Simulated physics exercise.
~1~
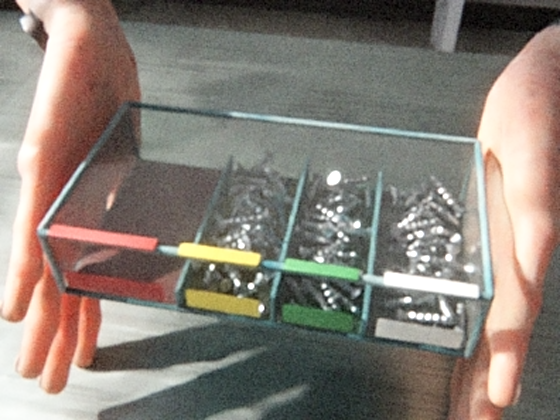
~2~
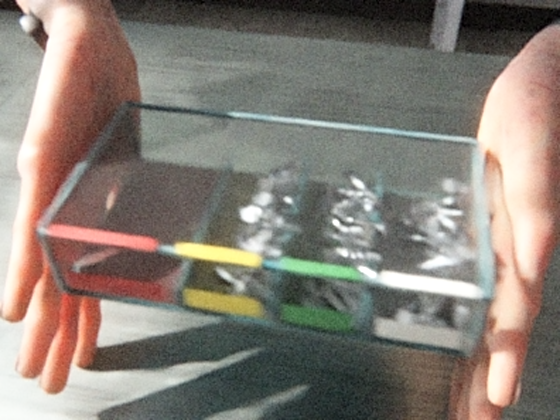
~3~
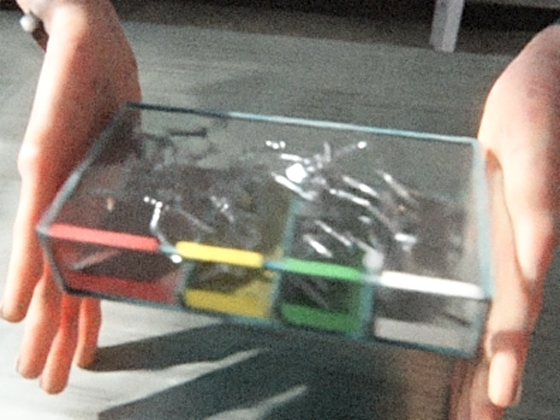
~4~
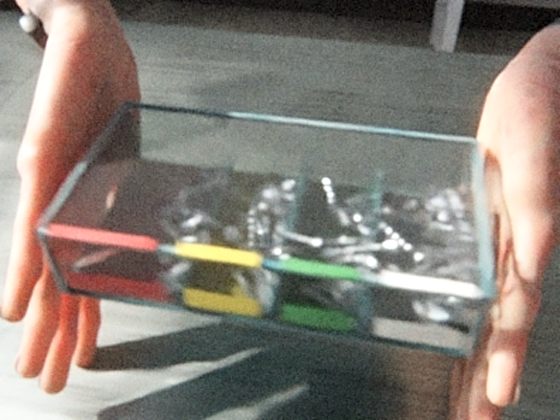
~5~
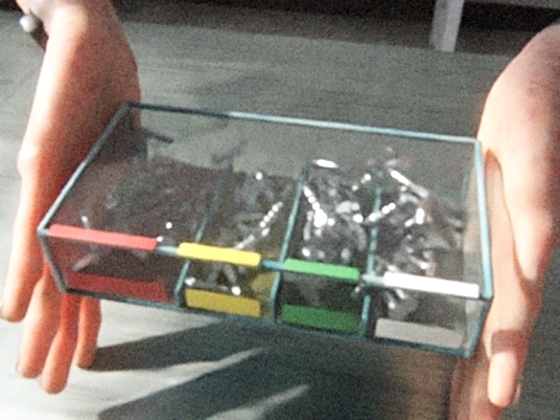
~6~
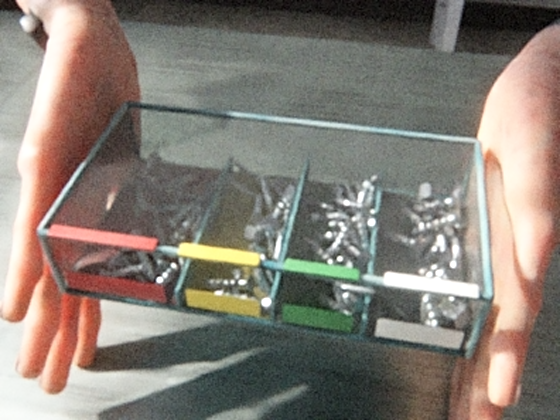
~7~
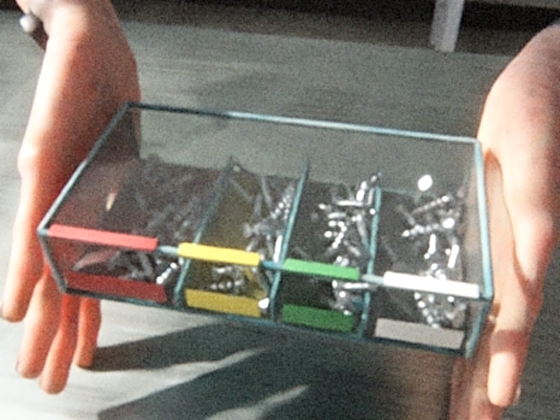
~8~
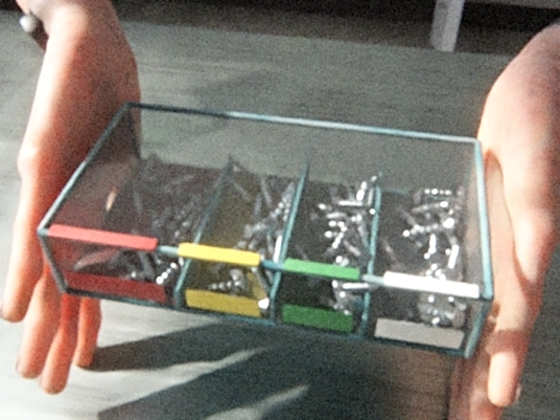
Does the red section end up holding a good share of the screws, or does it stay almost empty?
It ends up holding a good share of the screws, as do the yellow, green and white sections.
